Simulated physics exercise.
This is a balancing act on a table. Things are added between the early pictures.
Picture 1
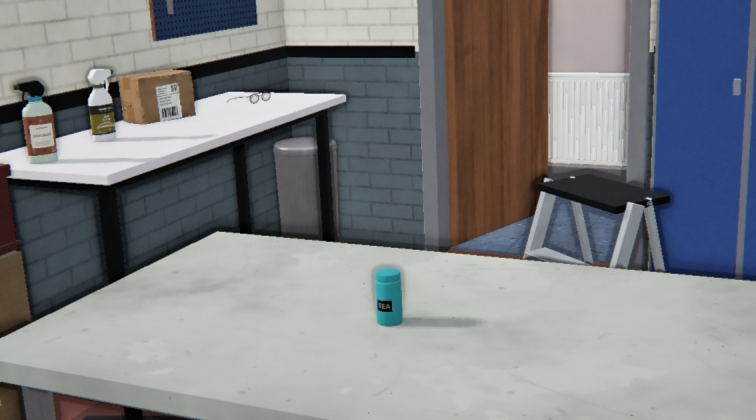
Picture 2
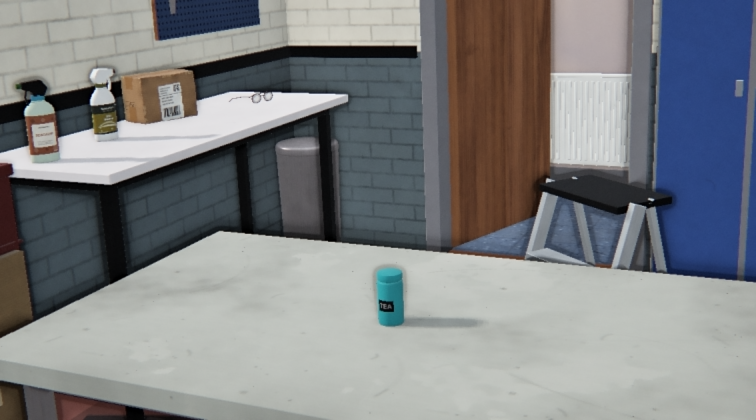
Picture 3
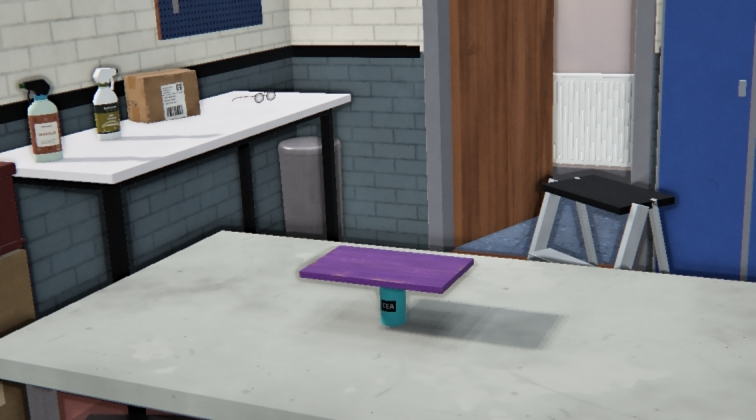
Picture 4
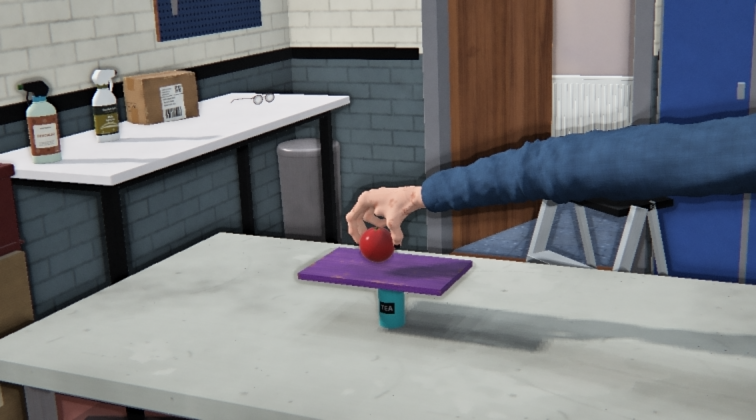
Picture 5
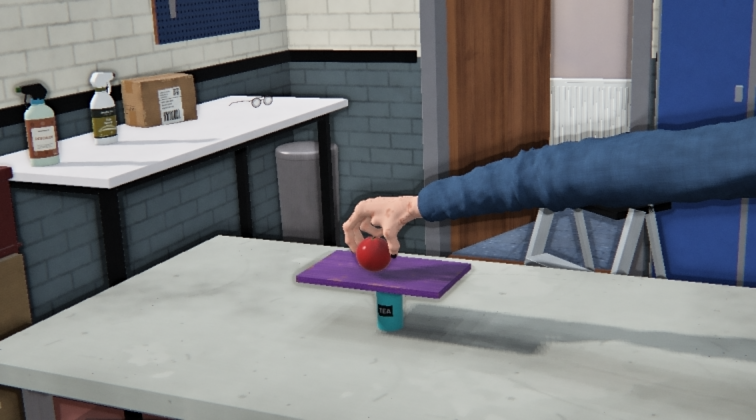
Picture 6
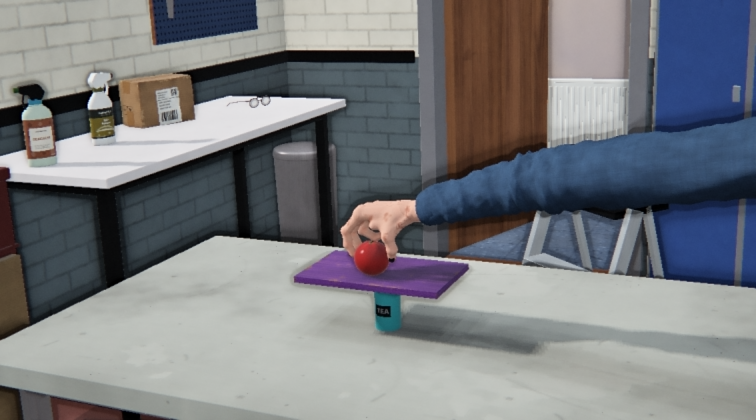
A hand in a blue sleeve lowering a red tomato onto a purple board resting on a small teal tin.
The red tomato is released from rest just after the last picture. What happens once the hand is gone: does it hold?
The stack holds.
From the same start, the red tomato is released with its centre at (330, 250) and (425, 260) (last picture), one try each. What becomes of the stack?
First, it loses its balance; second, it stays up.
Then, 0.20 s later than the last frame, all is still.
Then, 0.40 s later than the last frame, red tomato resting near (372, 258).
When it is over, all 3 as before. End places, in pixels of the last picture, red tomato near (372, 258). The stack stays up.
